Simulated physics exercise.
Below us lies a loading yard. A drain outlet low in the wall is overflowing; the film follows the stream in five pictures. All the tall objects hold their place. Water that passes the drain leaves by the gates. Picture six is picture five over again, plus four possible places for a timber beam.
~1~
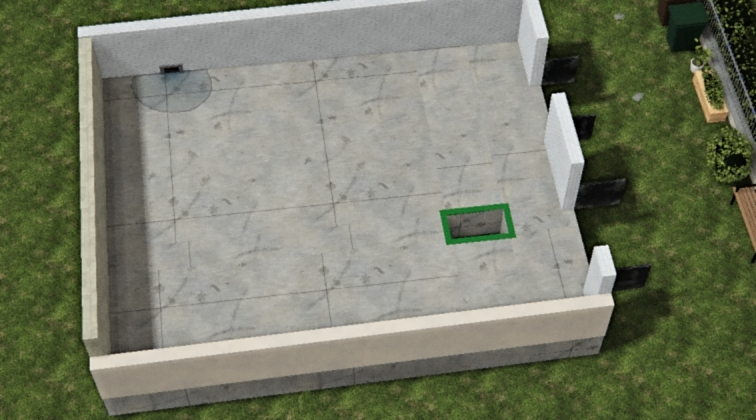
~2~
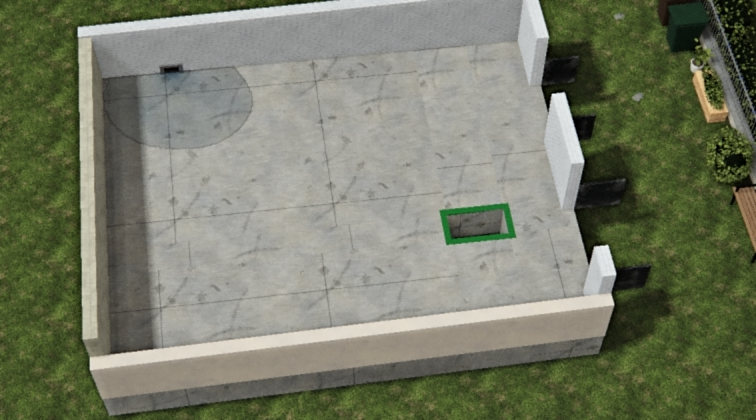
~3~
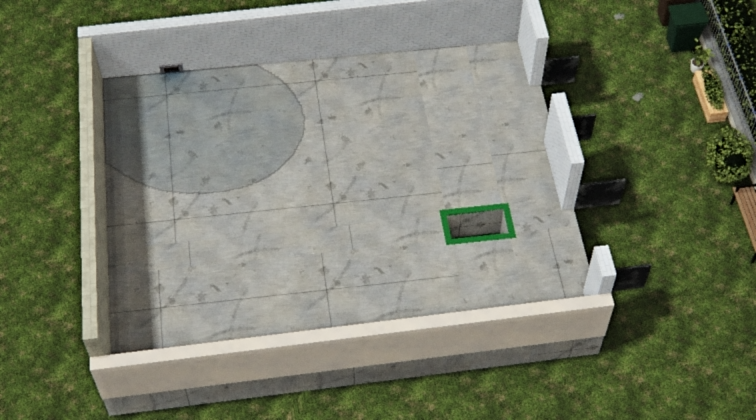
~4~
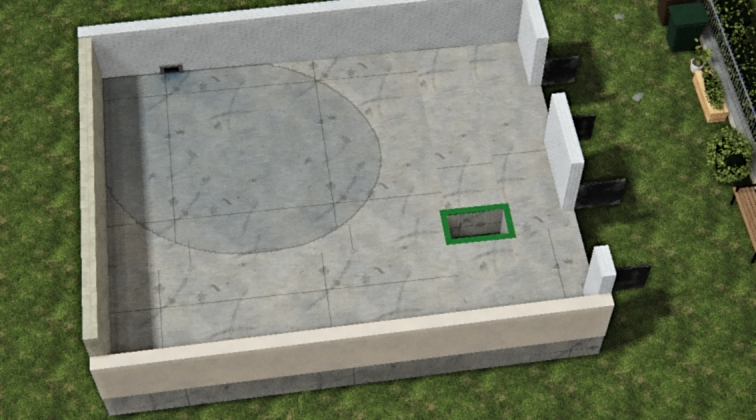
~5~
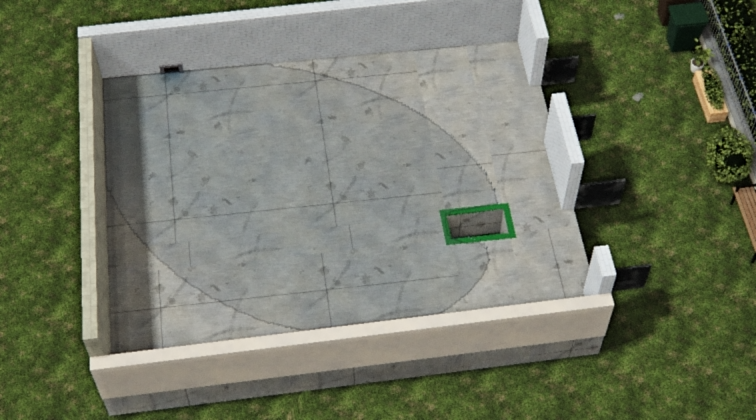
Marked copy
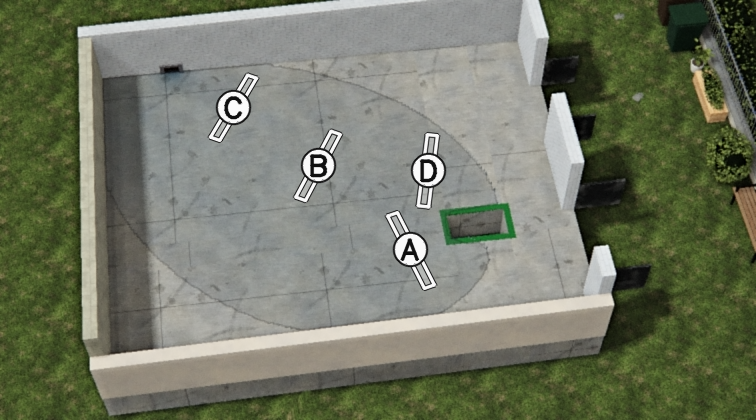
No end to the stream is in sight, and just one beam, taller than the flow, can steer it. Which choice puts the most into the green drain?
Best: A.
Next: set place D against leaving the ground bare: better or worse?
Place D is worse.
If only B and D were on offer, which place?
The answer is D.
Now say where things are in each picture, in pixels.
Outfall at (172, 69); green drain at (478, 224); open gate at (572, 250); open gate at (537, 113); water covers 2 % of the ground and shows as far out as (165, 109); green drain still dry.
Water covers 8 % of the ground and shows as far out as (223, 135); green drain still dry.
Water covers 18 % of the ground and shows as far out as (284, 159); green drain still dry.
Water covers 33 % of the ground and shows as far out as (343, 218); green drain still dry.
Water covers 57 % of the ground and shows as far out as (460, 289); green drain taking water.
On the marked copy, A from (392, 214) to (429, 286); B from (300, 198) to (335, 132); C from (215, 138) to (252, 76); D from (423, 206) to (432, 135).
With A, about 19 % of the stream runs into the green drain, about 80 % out by the gates.
With B, about 6 % of the stream runs into the green drain, about 94 % out by the gates.
With C, about 10 % of the stream runs into the green drain, about 90 % out by the gates.
With D, about 10 % of the stream runs into the green drain, about 90 % out by the gates.
